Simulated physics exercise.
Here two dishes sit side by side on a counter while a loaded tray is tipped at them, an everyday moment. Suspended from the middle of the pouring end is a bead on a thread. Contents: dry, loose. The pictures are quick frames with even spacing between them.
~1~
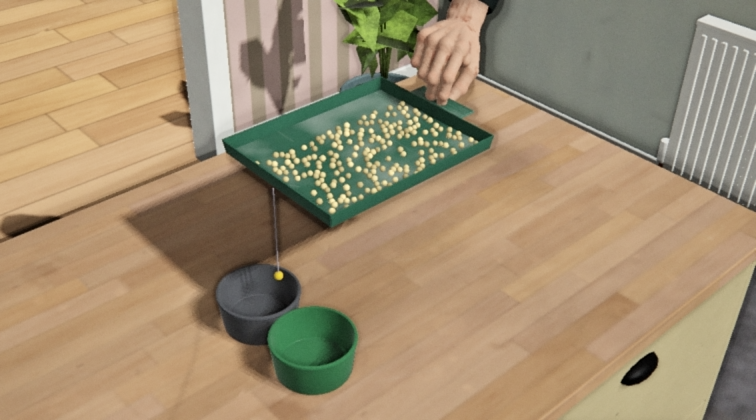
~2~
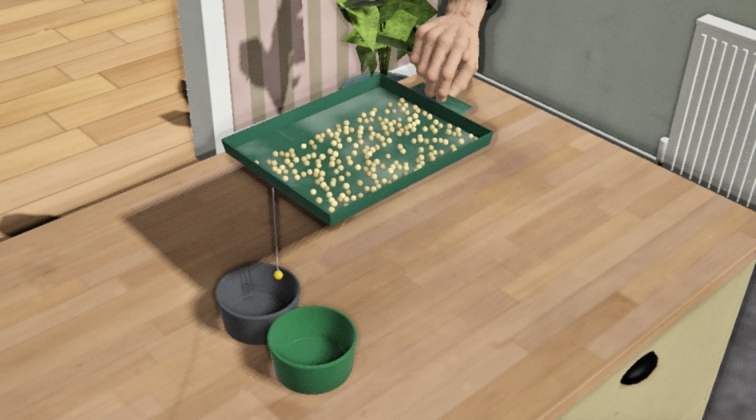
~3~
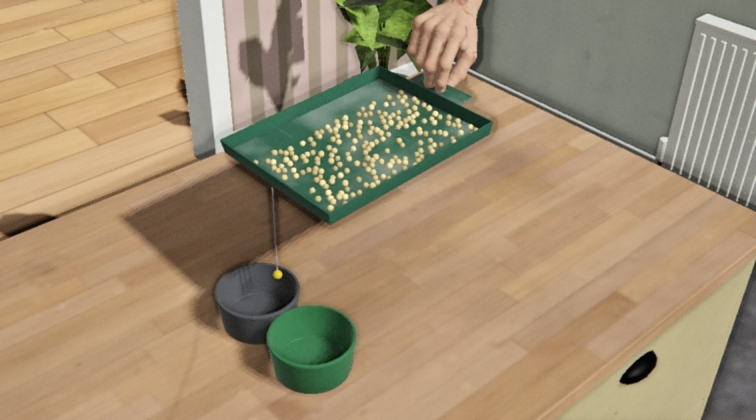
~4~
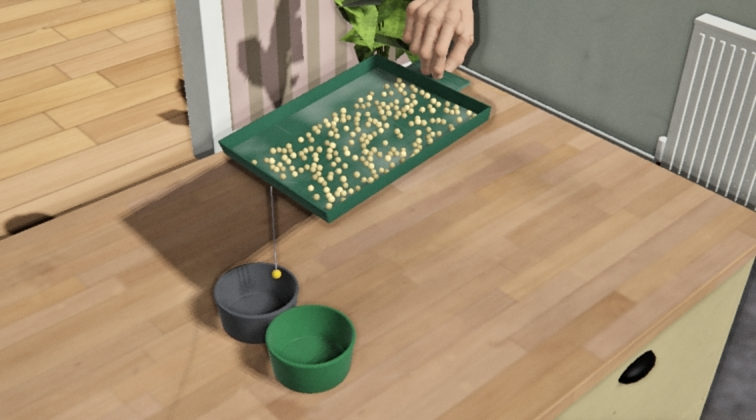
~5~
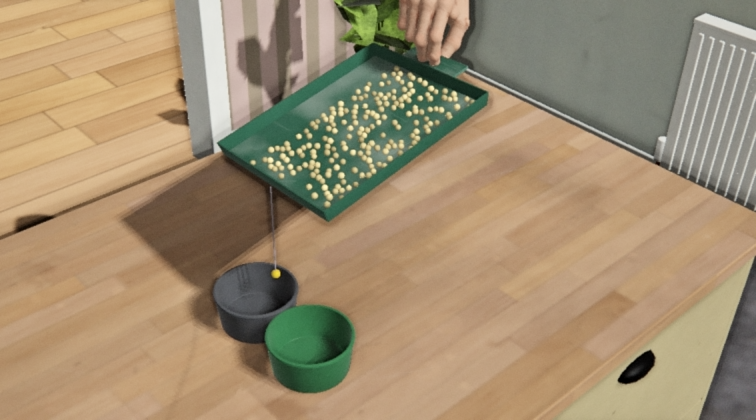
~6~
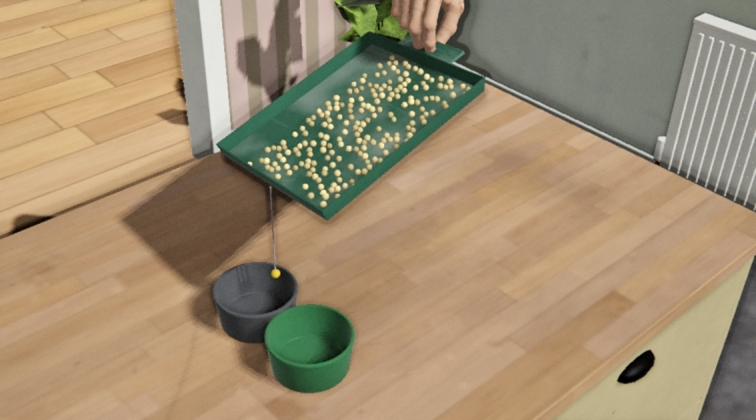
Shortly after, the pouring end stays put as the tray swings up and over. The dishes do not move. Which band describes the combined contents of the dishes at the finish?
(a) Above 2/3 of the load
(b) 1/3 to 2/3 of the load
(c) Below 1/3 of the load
1/3 to 2/3 of the load (b).
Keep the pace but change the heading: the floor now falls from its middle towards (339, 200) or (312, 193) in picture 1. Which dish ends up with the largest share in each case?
Going by the two tries in order: The right-placed dish, then the right-placed dish.
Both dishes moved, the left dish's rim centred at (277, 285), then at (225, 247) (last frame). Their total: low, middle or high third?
Below one third; the middle third.
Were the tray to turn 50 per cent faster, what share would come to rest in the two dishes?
Estimate: Around 40%.
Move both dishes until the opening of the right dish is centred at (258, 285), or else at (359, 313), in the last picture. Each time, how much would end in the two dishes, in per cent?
The first try gives 70 per cent, the second 0 per cent.
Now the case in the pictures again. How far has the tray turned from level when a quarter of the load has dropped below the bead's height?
About 115° of tilt.
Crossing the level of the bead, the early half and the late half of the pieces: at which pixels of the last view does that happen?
The opening half passes (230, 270), the closing half (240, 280).
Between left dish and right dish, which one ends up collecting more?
Observation: The left-placed dish is the fuller of the two.
Just after the last frame, tray tipped steeply; almost all on the tray; just a few outside both; about a tenth in the air.
A moment on, tray tipped past a quarter turn; the larger part on the tray; just a few in the left dish; about a tenth outside both; about a tenth in the air.
Further on, tray tipped past a quarter turn; roughly half in the left dish; roughly half outside both.
When it is over, tray tipped past a quarter turn; not one in the right dish; roughly half in the left dish; roughly half outside both.
